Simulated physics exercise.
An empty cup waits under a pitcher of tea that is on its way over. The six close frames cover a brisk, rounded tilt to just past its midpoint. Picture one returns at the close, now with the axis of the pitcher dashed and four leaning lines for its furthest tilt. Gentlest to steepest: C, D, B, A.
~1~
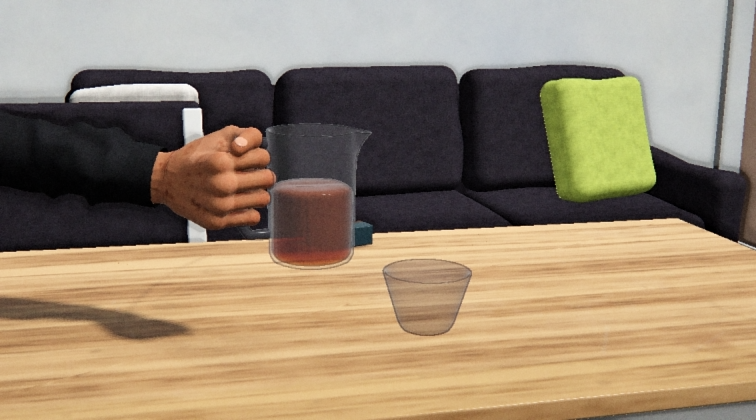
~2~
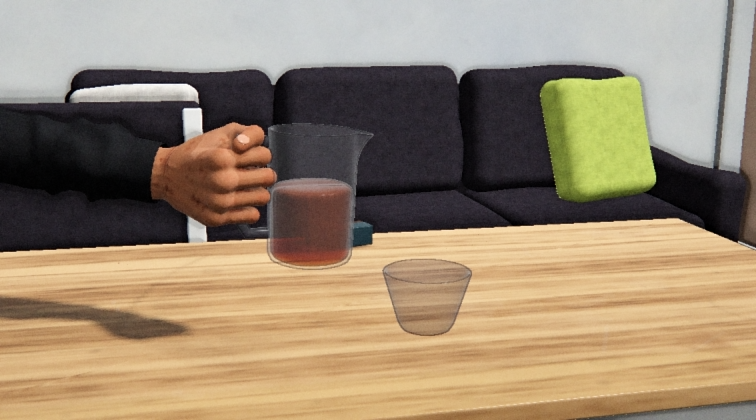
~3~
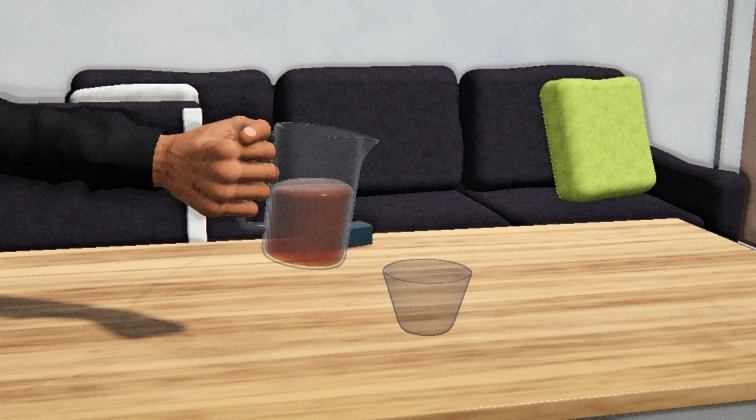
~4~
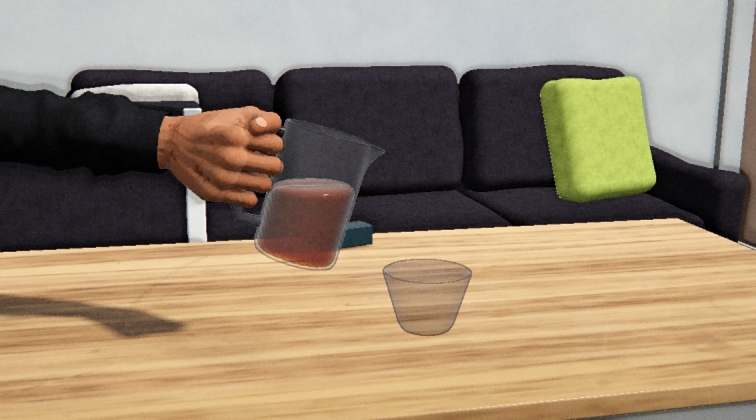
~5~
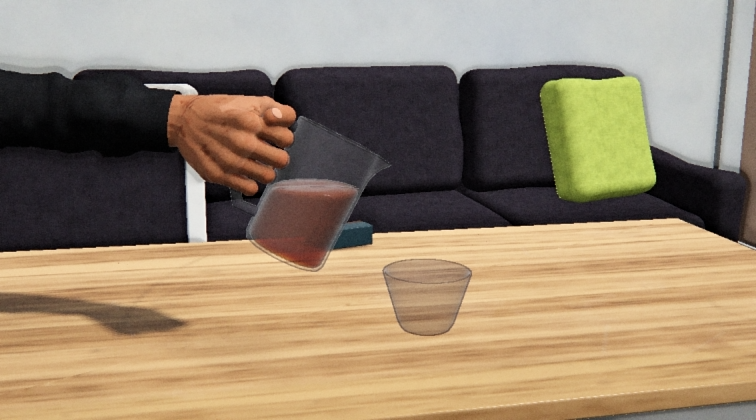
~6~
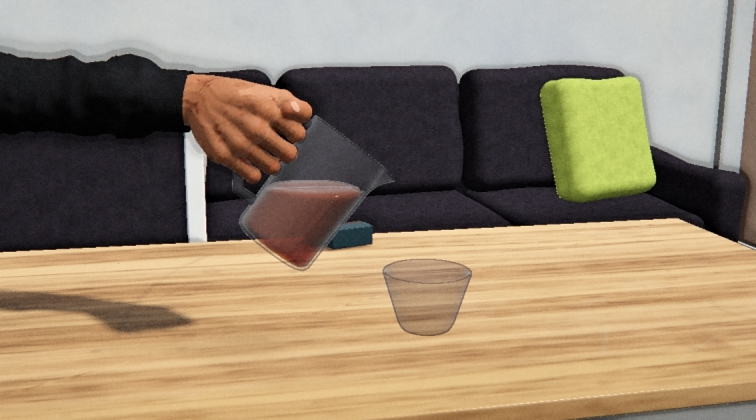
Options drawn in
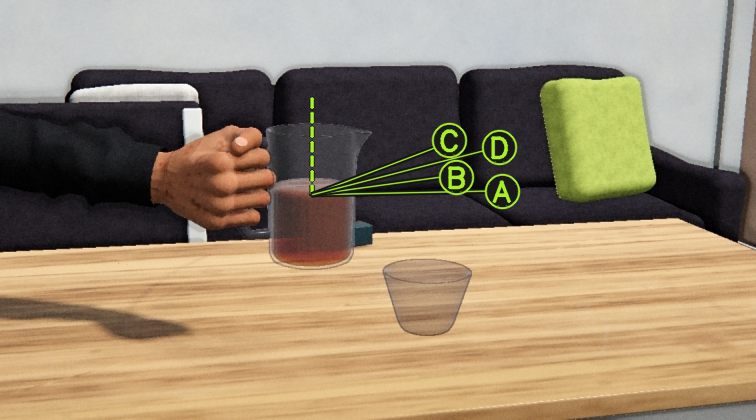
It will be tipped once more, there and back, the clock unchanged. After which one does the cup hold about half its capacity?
Mark C does it best.
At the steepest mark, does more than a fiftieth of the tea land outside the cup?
Yes, it does.
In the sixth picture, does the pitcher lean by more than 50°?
No.
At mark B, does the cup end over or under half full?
Over.
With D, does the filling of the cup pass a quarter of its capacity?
Yes, it does.
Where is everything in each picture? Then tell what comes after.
In the first picture, upright, lip at (369, 132); rim of the cup round (427, 270); nothing has left yet.
In the second picture, upright, lip at (371, 134); nothing has left yet.
In the third picture, tipped about 8°, lip at (376, 140); nothing has left yet.
In the fourth picture, tipped about 16°, lip at (383, 150); nothing has left yet.
In the fifth picture, tipped about 27°, lip at (389, 164); nothing has left yet.
In the sixth picture, tipped about 38°, lip at (393, 179); nothing has left yet.
On the marked copy, A at (485, 191); B at (439, 177); C at (433, 148); D at (483, 150).
With A, the cup ends with about 92 % of what it can hold; 21 % of the tea is spilt.
With B, the cup ends with about 77 % of what it can hold; 17 % of the tea is spilt.
With C, the cup ends with about 48 % of what it can hold; 4 % of the tea is spilt.
With D, the cup ends with about 63 % of what it can hold; 10 % of the tea is spilt.
